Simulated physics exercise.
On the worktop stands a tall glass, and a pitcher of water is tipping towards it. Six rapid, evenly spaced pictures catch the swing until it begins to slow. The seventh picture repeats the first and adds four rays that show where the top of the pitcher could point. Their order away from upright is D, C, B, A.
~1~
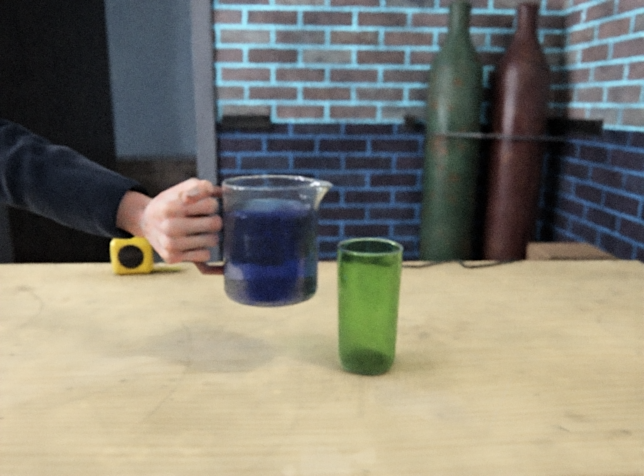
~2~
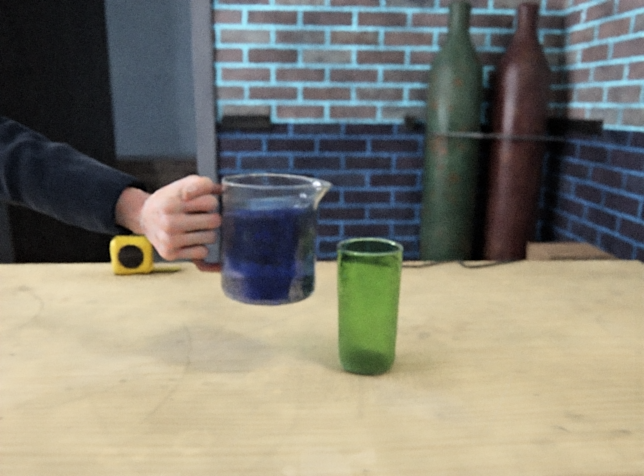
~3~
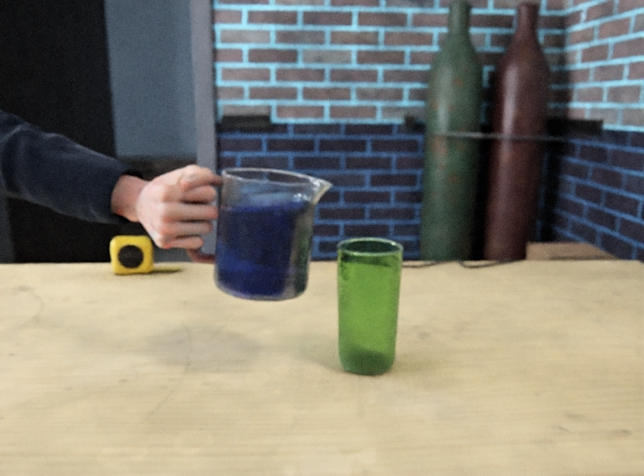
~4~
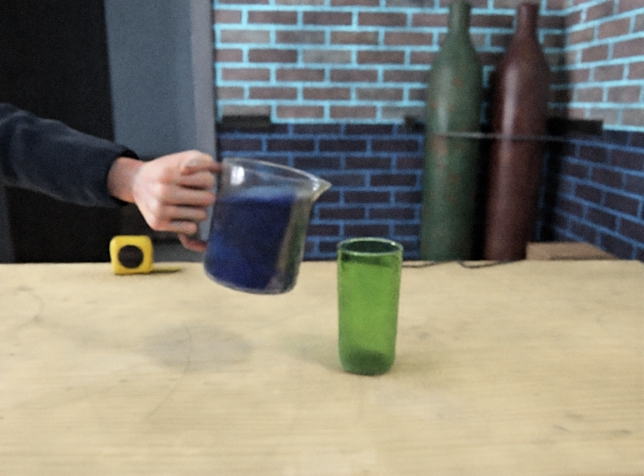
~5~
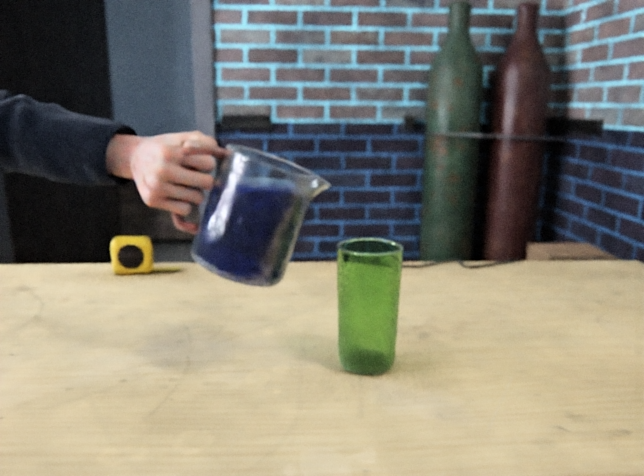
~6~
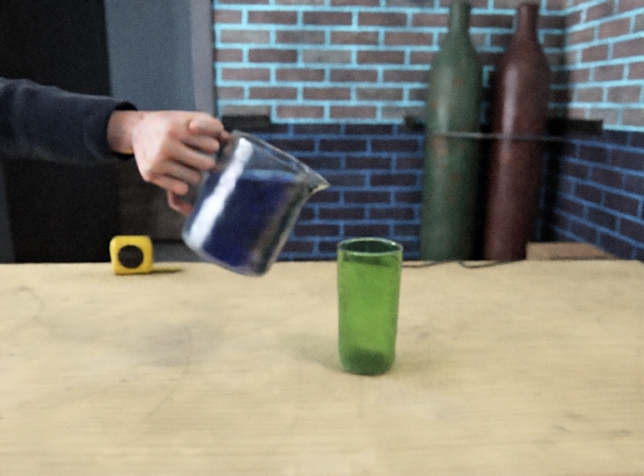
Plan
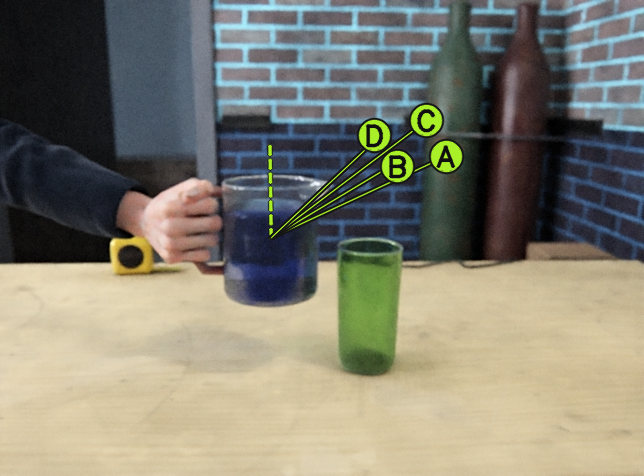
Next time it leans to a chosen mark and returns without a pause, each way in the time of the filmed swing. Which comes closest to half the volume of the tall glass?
Mark B does it best.
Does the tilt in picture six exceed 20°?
Yes, it does.
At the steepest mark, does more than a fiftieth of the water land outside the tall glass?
No.
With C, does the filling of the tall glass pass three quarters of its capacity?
No, it does not.
On the marked copy, A at (430, 163); B at (380, 172); C at (412, 130); D at (364, 150).
With A, the tall glass ends with about 67 % of what it can hold.
With B, the tall glass ends with about 49 % of what it can hold.
With C, the tall glass ends with about 35 % of what it can hold.
With D, the tall glass ends with about 23 % of what it can hold.
